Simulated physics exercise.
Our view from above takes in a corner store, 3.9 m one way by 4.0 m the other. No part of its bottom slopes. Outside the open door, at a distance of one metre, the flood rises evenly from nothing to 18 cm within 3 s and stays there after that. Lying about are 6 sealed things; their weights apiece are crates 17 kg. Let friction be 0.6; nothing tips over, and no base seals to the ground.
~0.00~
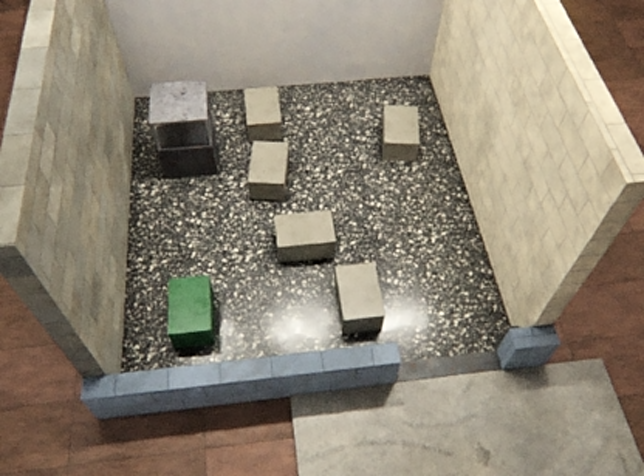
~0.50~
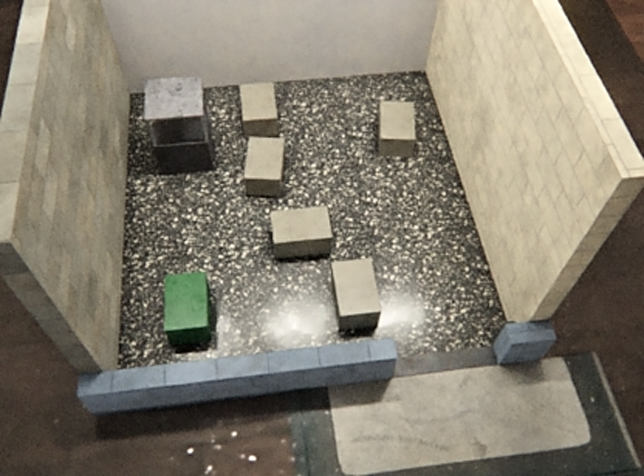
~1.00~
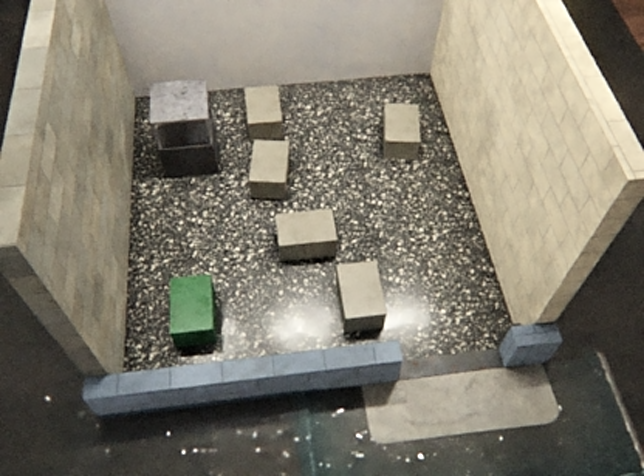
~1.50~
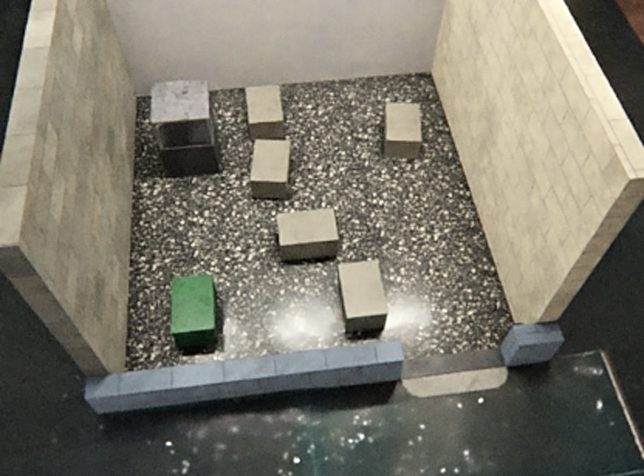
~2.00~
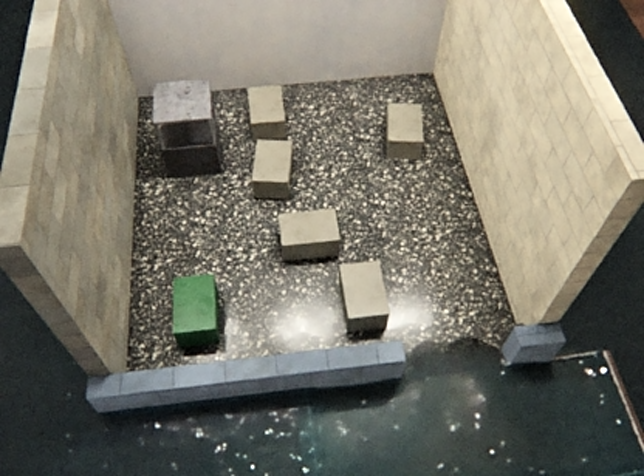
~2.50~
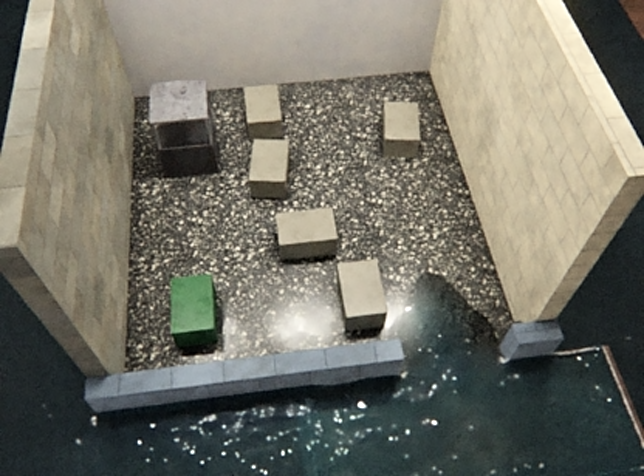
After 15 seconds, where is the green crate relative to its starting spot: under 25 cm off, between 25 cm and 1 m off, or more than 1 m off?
It gets pushed a bit.
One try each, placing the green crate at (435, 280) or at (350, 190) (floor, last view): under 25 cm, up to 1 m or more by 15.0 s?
Run 1 - well off; run 2 - well off.
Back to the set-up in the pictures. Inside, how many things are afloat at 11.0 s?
Of them, 2.
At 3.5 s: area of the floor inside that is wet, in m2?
Some 3.0 m2 of it.
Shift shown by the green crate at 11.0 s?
0 cm, give or take.
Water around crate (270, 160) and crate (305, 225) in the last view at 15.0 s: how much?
7 and 8 cm.
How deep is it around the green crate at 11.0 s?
Depth approx. 4 cm.
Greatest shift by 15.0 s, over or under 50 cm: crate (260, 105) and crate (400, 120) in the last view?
In that order: Beyond and beyond.
After 3.5 s the green crate is near (192, 303), 0.0 m from its start, aground; 0 afloat.
After 6.8 s the green crate is near (192, 303), 0.0 m from its start, aground; 0 afloat.
After 11.0 s the green crate is near (192, 303), 0.0 m from its start, aground; 2 afloat.
After 15.0 s the green crate is near (227, 319), 0.4 m from its start, afloat; 5 afloat.
